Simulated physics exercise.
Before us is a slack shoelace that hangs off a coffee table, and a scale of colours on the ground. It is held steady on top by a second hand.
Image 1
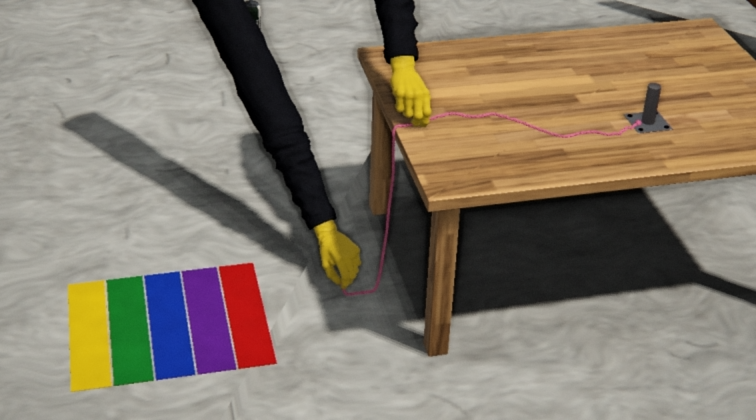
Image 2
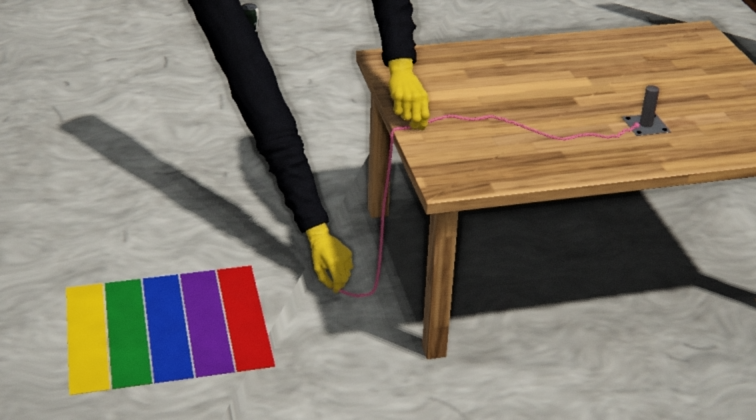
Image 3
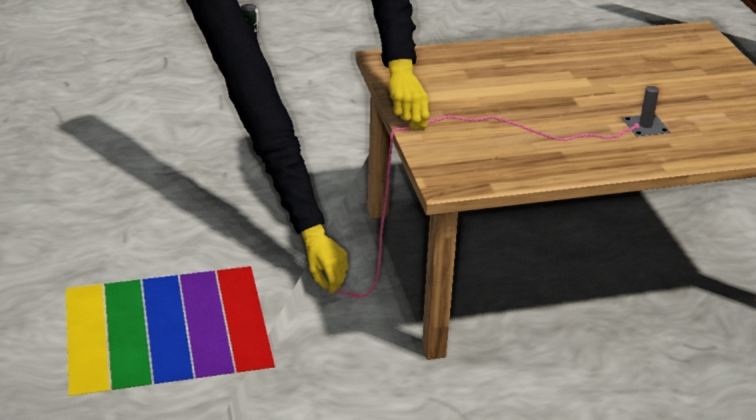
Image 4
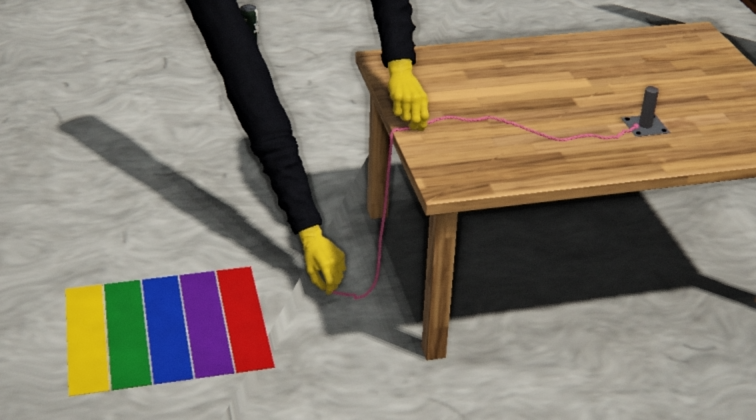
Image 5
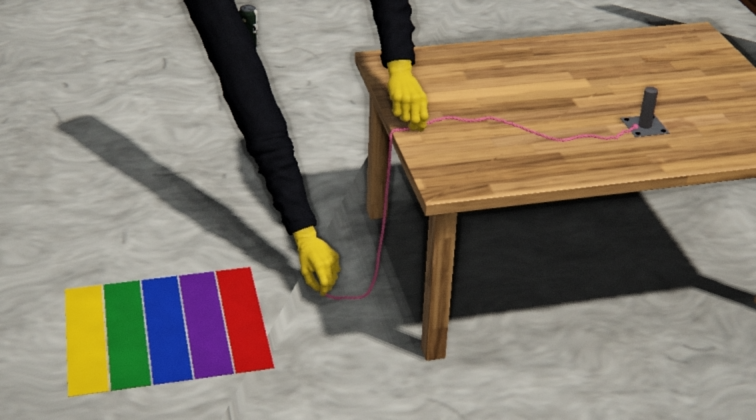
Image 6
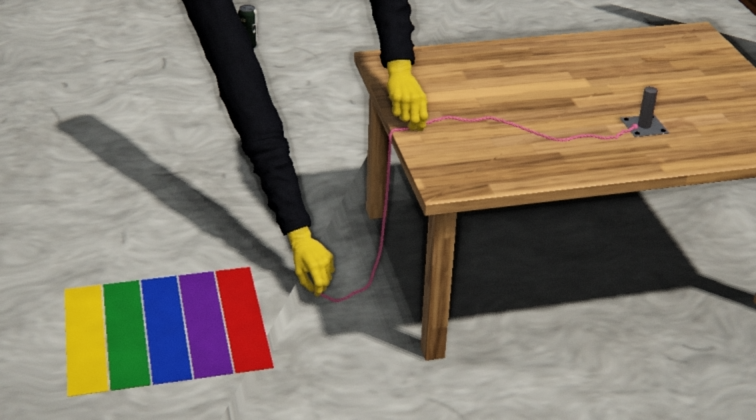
To begin with, a gloved hand holds the low end of a slack pink cord hanging off a wooden table, while another hand rests at the table's edge. The lower hand then draws the end slightly left, toward the colour strips on the ground, while the cord on the tabletop barely shifts.
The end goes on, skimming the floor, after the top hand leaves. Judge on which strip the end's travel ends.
Its travel ends on the blue strip.
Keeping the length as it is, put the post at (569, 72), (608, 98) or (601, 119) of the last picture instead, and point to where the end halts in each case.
Around (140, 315), (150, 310) and (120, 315).
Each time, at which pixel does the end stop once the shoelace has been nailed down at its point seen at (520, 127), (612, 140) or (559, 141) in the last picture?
About (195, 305), (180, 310) and (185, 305).
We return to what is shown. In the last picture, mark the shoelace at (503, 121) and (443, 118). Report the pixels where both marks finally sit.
I'd put the first at about (476, 129) and the other at about (413, 130).
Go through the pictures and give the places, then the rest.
In the first frame, end (341, 284); red (253, 346); purple (214, 352); blue (173, 357); green (132, 363); yellow (90, 368).
In the second frame, end (334, 287); shoelace through (613, 136) (534, 131) (460, 118) (392, 140) (383, 214) (378, 277).
In the third frame, end (329, 289).
In the fourth frame, end (326, 289); shoelace through (612, 137) (534, 132) (459, 119) (391, 140) (384, 214) (376, 279).
In the fifth frame, end (321, 290).
In the sixth frame, end (315, 291); shoelace through (611, 137) (533, 132) (458, 119) (390, 141) (384, 214) (372, 279).
Soon after, end near (246, 300); over red.
Then, end near (197, 306); over purple.
At full stretch, end near (167, 310); over blue. It gets as far as the blue strip.
